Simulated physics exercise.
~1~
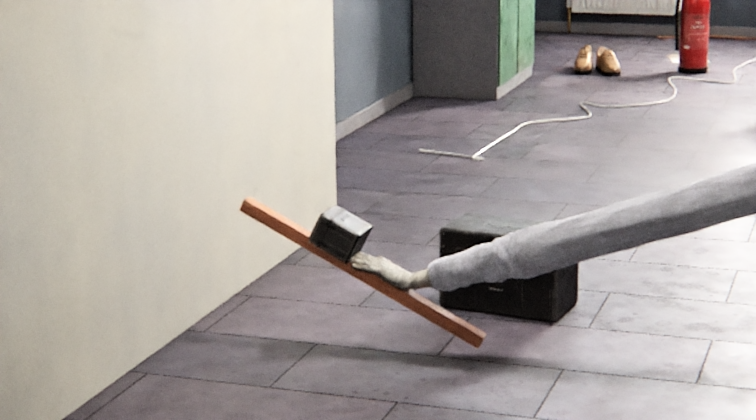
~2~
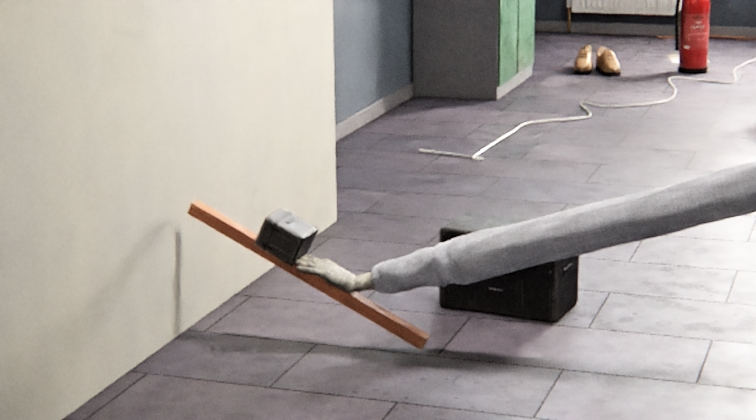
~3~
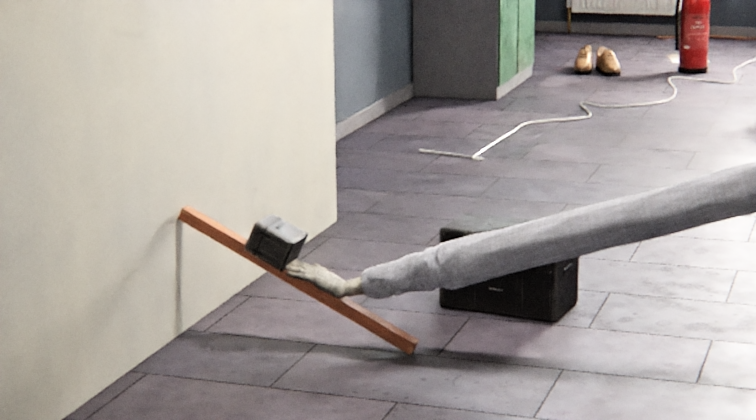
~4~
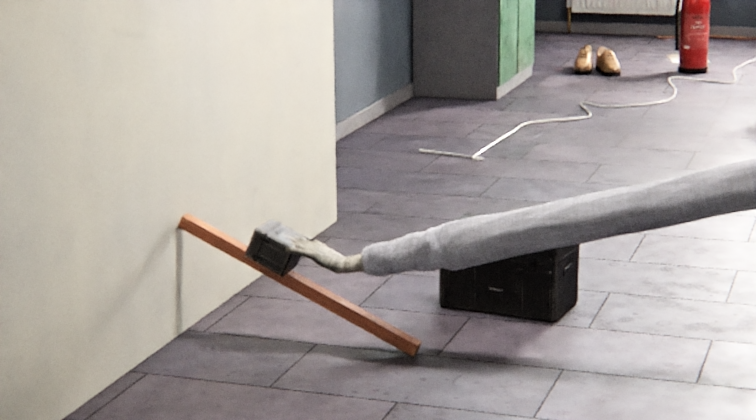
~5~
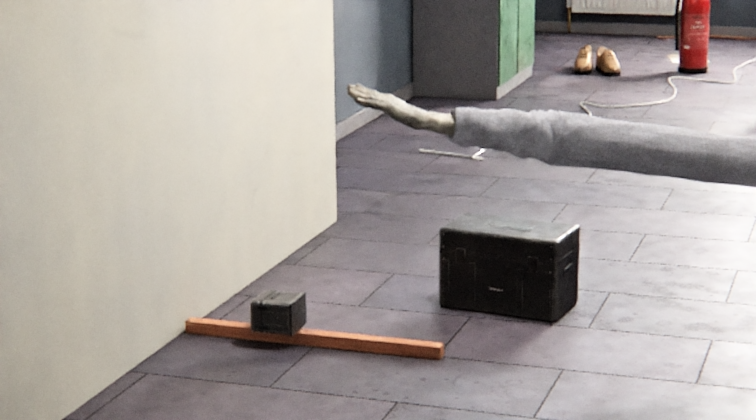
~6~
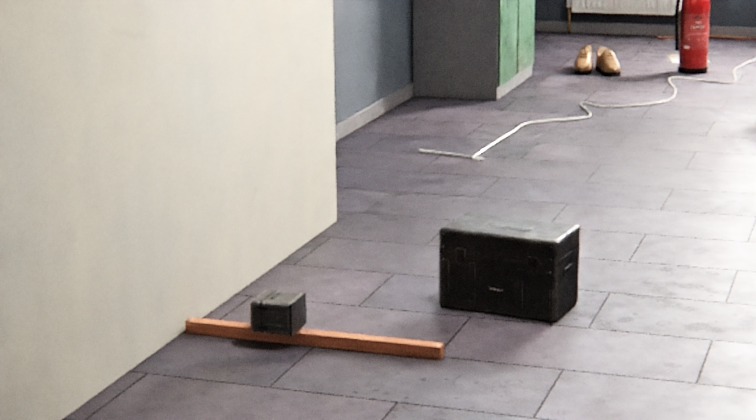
A hand in a grey sleeve moved an orange pole with a small dark box on it leftward, leaning it against a pale wall, then let go and drew back. The pole slid down and ended flat on the tiled floor, the box still by it.
